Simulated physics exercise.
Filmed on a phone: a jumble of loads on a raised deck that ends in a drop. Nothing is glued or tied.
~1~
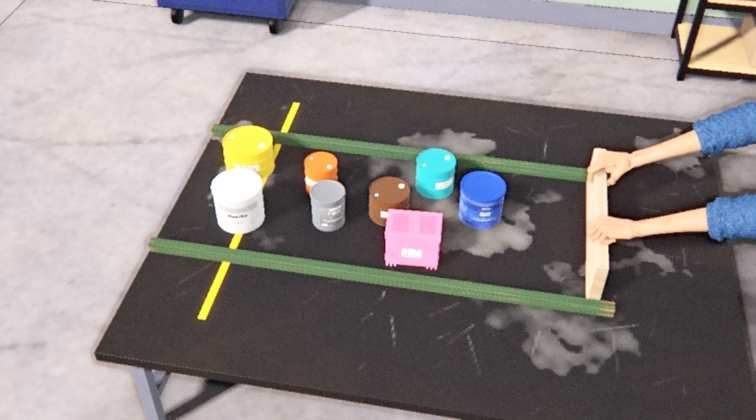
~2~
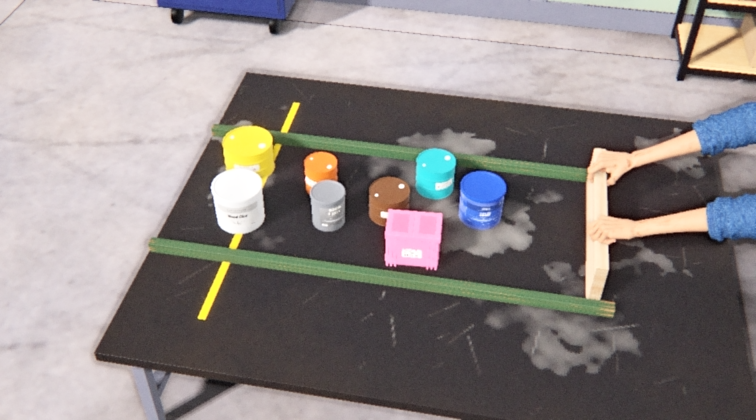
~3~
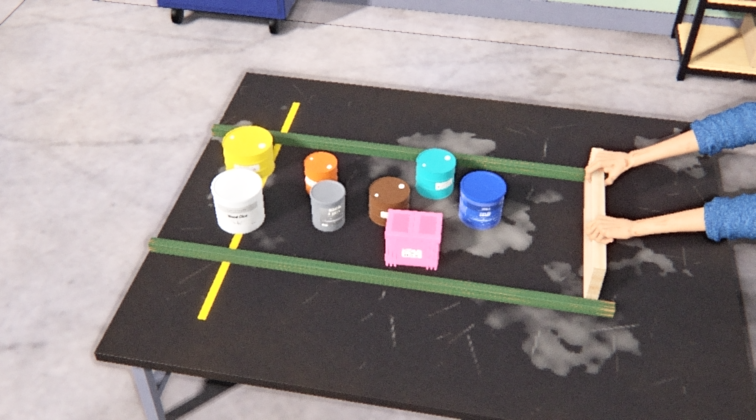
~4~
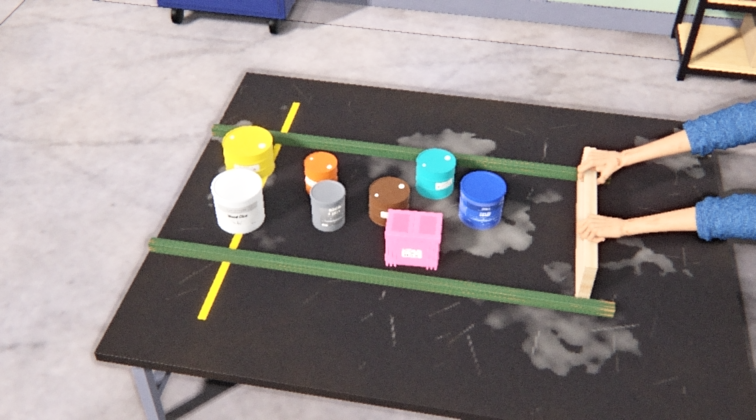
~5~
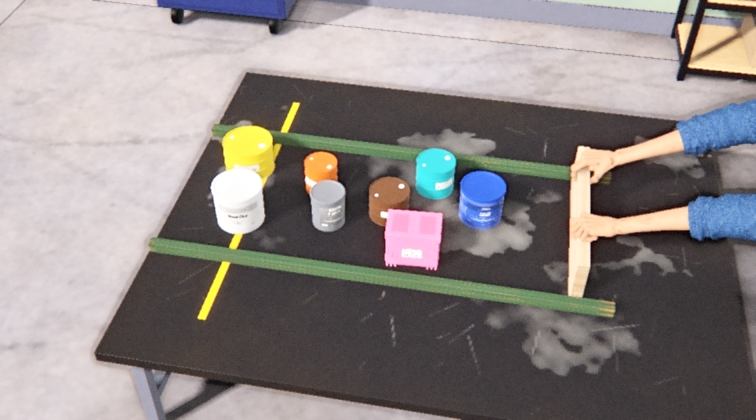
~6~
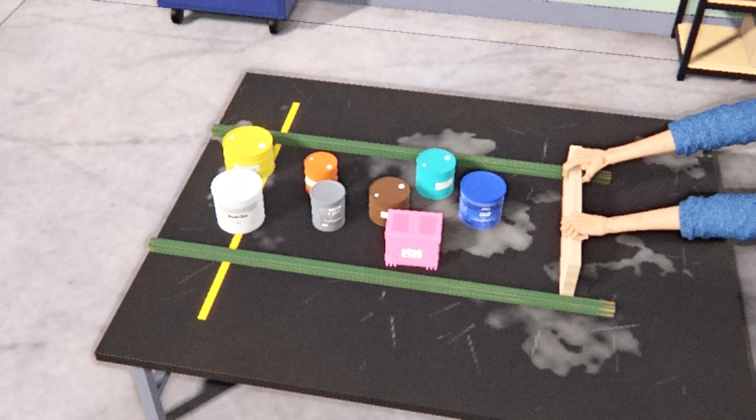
On a black tabletop, two hands slowly slid a wooden plank a short way left between two green rails, while the colourful pails and canisters and a pink crate stayed where they were.
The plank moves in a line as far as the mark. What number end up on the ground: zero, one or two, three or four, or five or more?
As it turns out, the number that fall off is one or two.
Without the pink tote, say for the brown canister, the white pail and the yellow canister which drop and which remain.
The brown canister does not fall; the white pail stays on; the yellow canister comes down.
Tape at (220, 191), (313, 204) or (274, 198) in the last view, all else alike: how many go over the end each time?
In that order 5, 0 and 1.
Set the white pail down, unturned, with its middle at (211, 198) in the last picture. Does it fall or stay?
From there it comes down.
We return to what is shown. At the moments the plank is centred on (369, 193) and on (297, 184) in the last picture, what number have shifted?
The counts are 6 and 8.
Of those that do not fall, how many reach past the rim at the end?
Overhanging: 1.
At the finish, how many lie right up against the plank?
In contact: 3.
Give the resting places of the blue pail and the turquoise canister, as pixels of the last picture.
The blue pail stops around (240, 167); the turquoise canister around (254, 145).
Soon after, none off yet; yellow canister at rest near (249, 154); white pail at rest near (239, 202); orange canister at rest near (321, 175).
By the end, the number that fall off is one or two; fallen, white pail and yellow canister.
